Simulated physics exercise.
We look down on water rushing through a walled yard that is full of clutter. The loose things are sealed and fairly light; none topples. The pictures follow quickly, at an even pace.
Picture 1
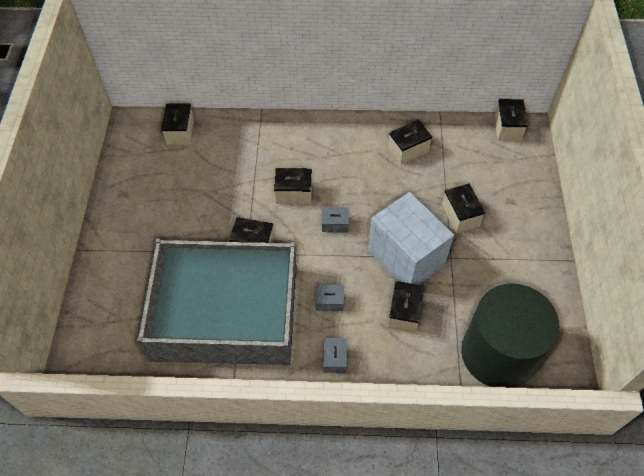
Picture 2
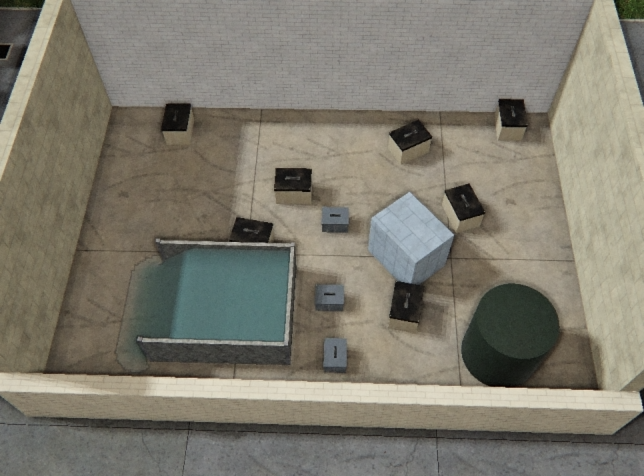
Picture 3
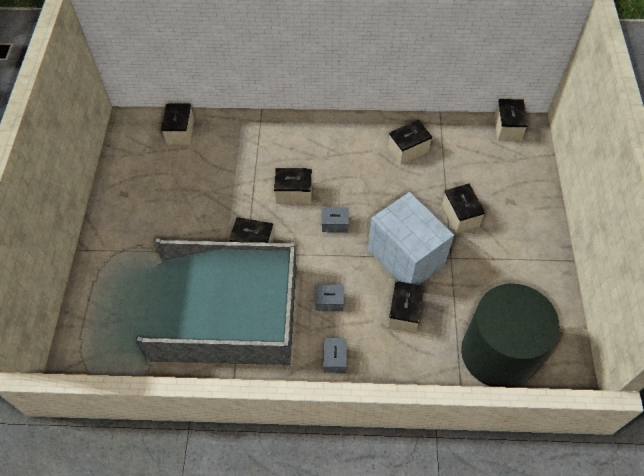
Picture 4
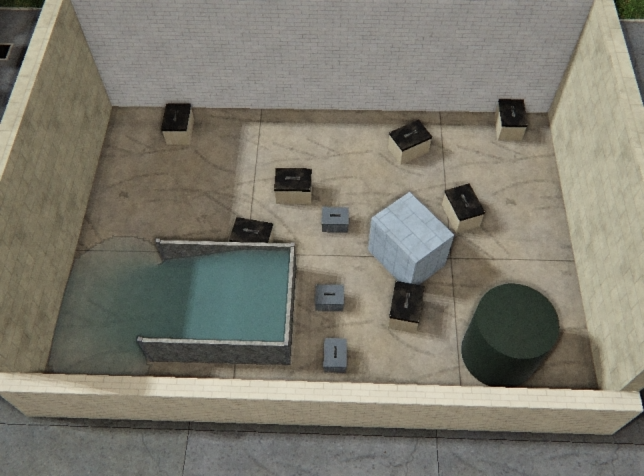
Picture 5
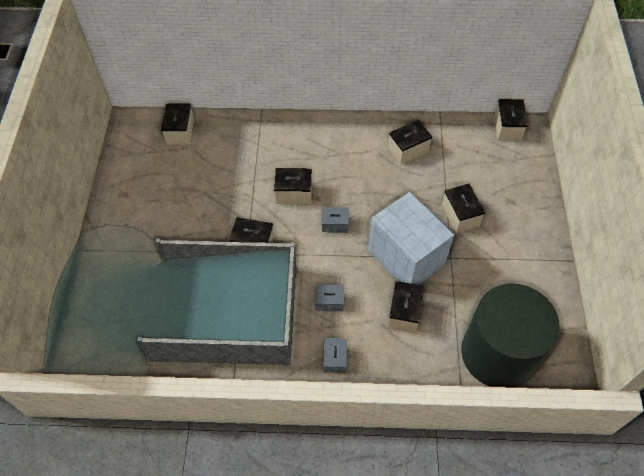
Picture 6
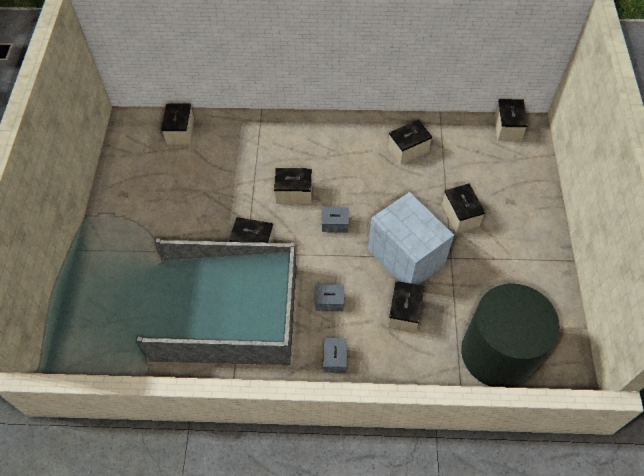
Water poured out of the open left side of a rectangular tank in a walled yard, spreading across the floor to the left wall, while the scattered boxes, pale block and green cylinder stayed put.
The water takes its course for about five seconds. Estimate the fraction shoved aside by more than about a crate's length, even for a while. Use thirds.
That comes to less than a third.
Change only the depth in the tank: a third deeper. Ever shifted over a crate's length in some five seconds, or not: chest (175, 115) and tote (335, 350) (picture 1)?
In that order: That far or more, that far or more.
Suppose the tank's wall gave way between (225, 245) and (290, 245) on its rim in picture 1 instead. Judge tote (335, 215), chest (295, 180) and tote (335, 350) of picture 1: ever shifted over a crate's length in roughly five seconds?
In turn: Pushed that far, shifted that much, under that.
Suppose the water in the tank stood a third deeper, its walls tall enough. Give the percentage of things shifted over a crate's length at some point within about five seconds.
I make it 20 per cent.
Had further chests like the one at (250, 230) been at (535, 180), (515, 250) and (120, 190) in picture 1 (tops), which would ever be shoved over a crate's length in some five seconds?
In turn: Short of that, under that, yes.
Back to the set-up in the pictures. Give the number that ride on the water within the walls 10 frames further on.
I count 0.
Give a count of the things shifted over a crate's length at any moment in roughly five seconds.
The number is 2.
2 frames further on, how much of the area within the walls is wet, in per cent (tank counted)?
Near 20 in a hundred.
A moment on, 0 of 10 are well off their spots; 0 afloat.
Next, 0 of 10 are well off their spots; 0 afloat.
Later, 2 of 10 are well off their spots; 0 afloat.
In the end, 2 of 10 are well off their spots, and 2 have been at some point; 0 afloat.
